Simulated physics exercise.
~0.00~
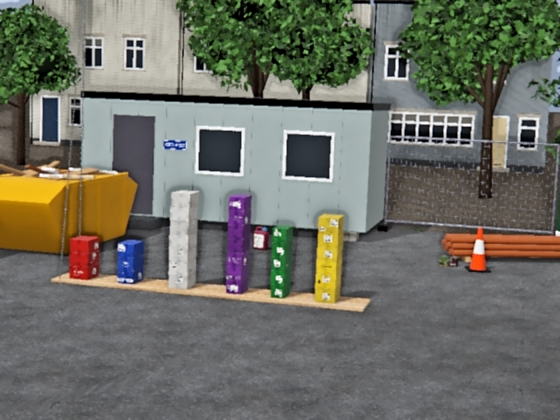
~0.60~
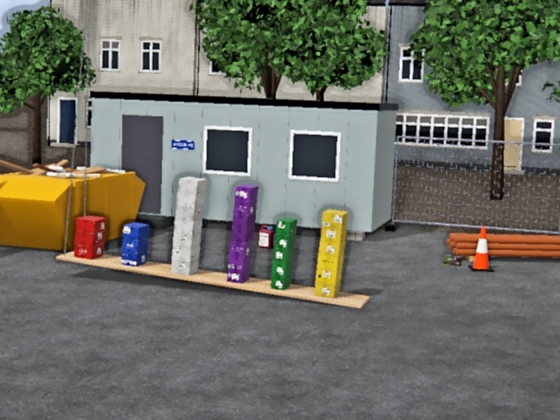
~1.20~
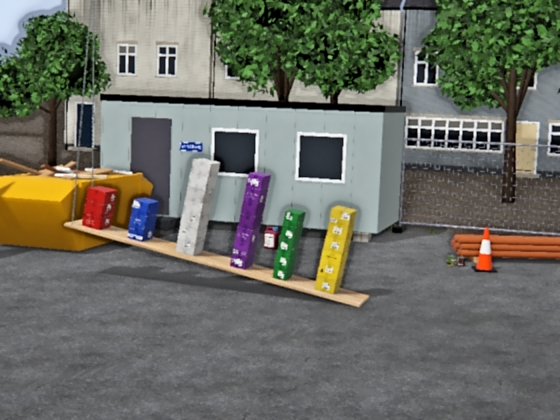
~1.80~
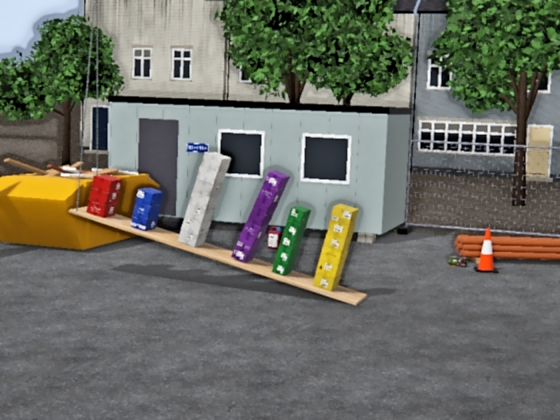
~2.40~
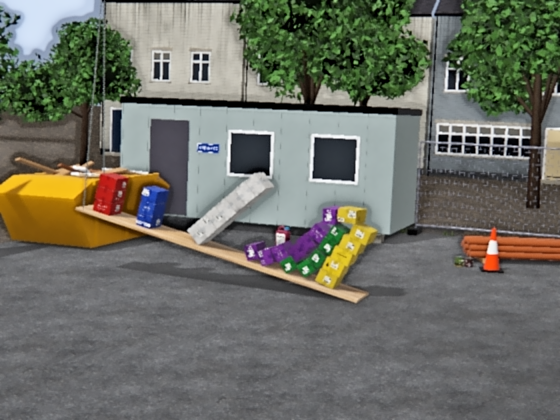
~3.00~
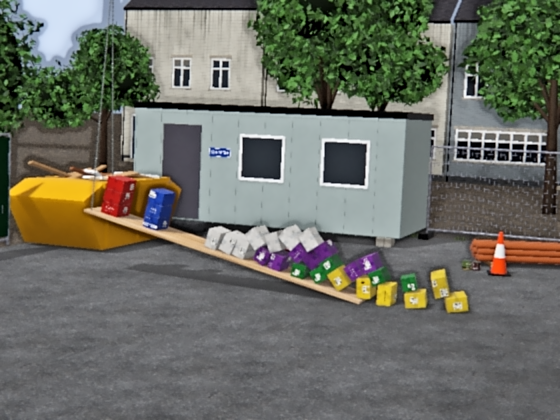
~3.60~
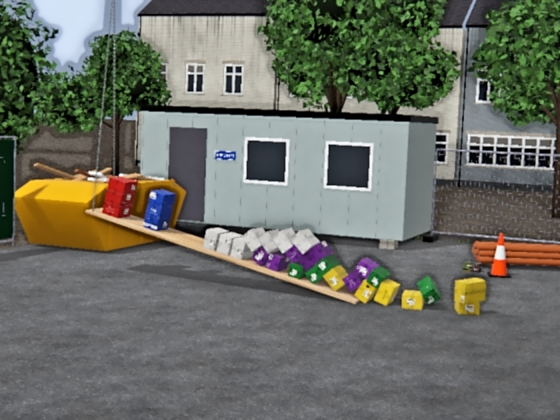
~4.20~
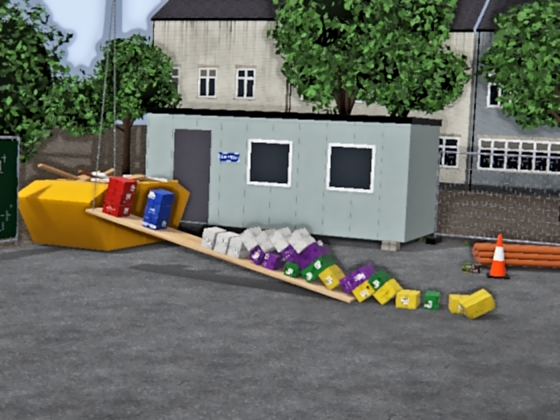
Board rising at its left end, white, purple, green and yellow box stacks toppling and spilling right, red and blue staying stacked.
